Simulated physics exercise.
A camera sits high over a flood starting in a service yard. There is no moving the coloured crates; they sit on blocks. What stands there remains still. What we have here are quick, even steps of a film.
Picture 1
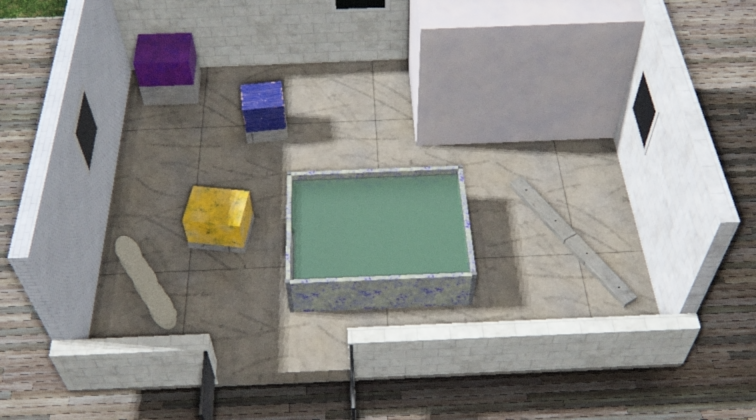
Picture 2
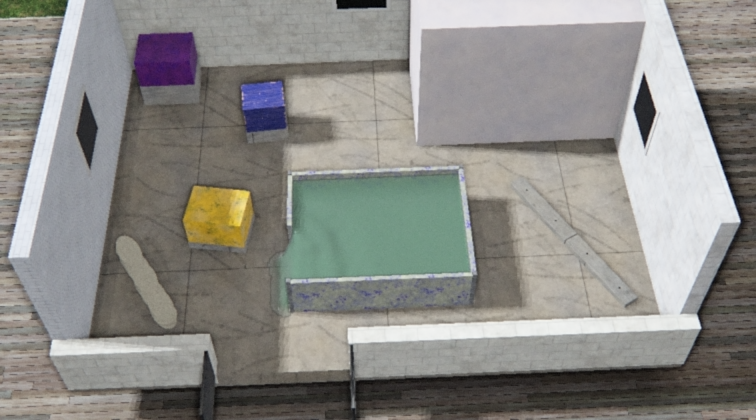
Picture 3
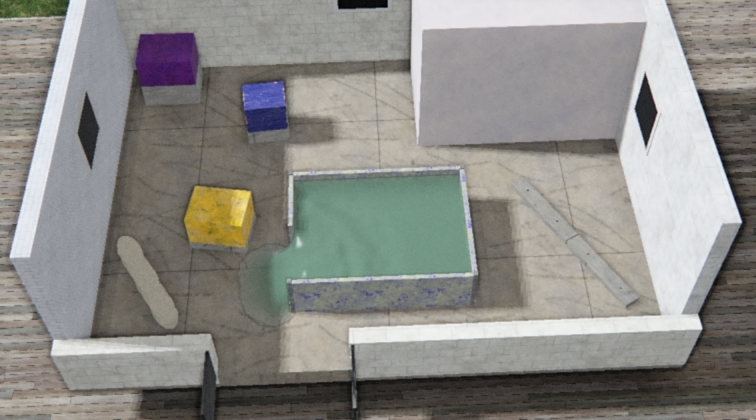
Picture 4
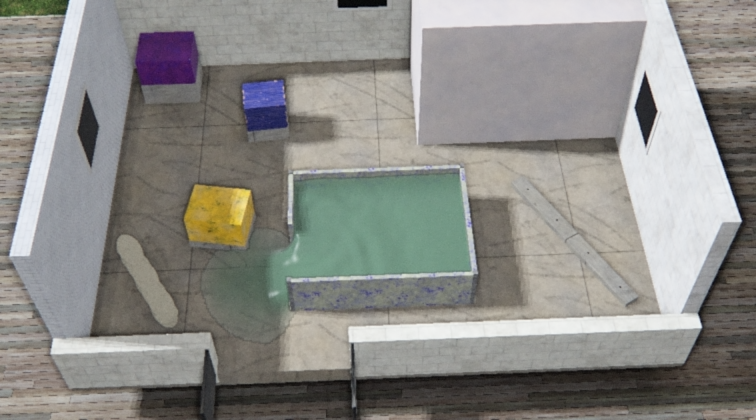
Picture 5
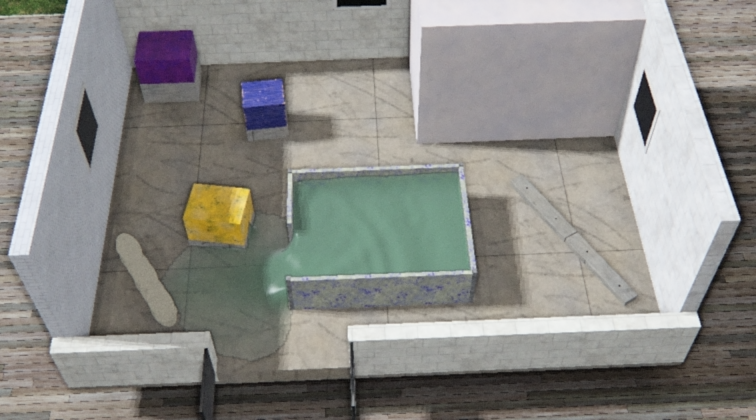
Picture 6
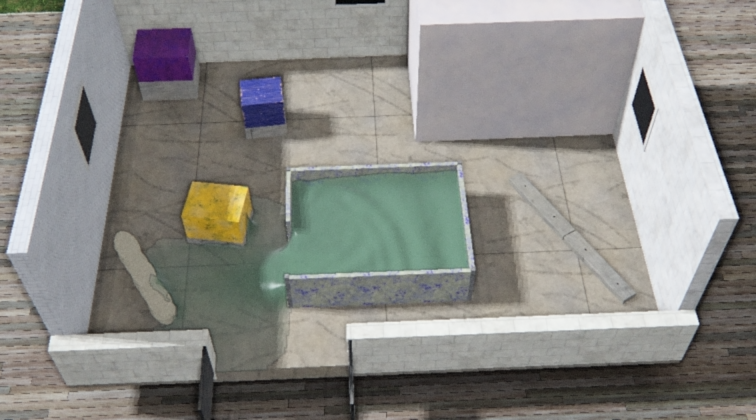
In the video, a tank of green water stands among coloured crates in a walled yard seen from above, then a gap opens in its left side and water pours out, spreading left across the paved floor below the yellow crate.
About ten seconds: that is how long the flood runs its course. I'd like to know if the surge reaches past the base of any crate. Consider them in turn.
Here is how it goes: The yellow crate is reached; the purple crate is not reached; the blue crate is not reached.
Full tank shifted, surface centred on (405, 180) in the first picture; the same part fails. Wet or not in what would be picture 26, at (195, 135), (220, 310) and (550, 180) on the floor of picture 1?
The first spot is inundated, the second inundated, and the third not reached.
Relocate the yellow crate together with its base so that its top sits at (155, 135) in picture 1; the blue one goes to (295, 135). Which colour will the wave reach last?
My guess is the blue-painted one.
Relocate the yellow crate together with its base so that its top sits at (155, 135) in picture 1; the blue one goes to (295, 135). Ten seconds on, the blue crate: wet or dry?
Result - the blue crate avoids the flood.
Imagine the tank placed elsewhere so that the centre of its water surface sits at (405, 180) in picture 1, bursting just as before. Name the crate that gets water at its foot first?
That would be the one in yellow.
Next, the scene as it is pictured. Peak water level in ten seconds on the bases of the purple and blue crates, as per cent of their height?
Peak levels: Approx. 70 % then 60 %.
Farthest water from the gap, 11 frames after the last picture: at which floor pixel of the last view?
The wet point farthest out is around (127, 92).
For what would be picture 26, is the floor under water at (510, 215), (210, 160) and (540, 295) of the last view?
Going through them in order, I'd say clear, drenched and clear.
A moment on, water covers 20 % of the floor; the yellow crate water round its plinth, the purple crate not reached, the blue crate not reached.
Next, water covers 30 % of the floor; the yellow crate water round its plinth, the purple crate water round its plinth, the blue crate water round its plinth.
Then, water covers 35 % of the floor; the yellow crate water round its plinth, the purple crate water round its plinth, the blue crate water round its plinth.
Later, water covers 55 % of the floor; the yellow crate water round its plinth, the purple crate water round its plinth, the blue crate water round its plinth.
In the end, water covers 70 % of the floor; the yellow crate was topped, the purple crate stayed above the water, the blue crate stayed above the water.
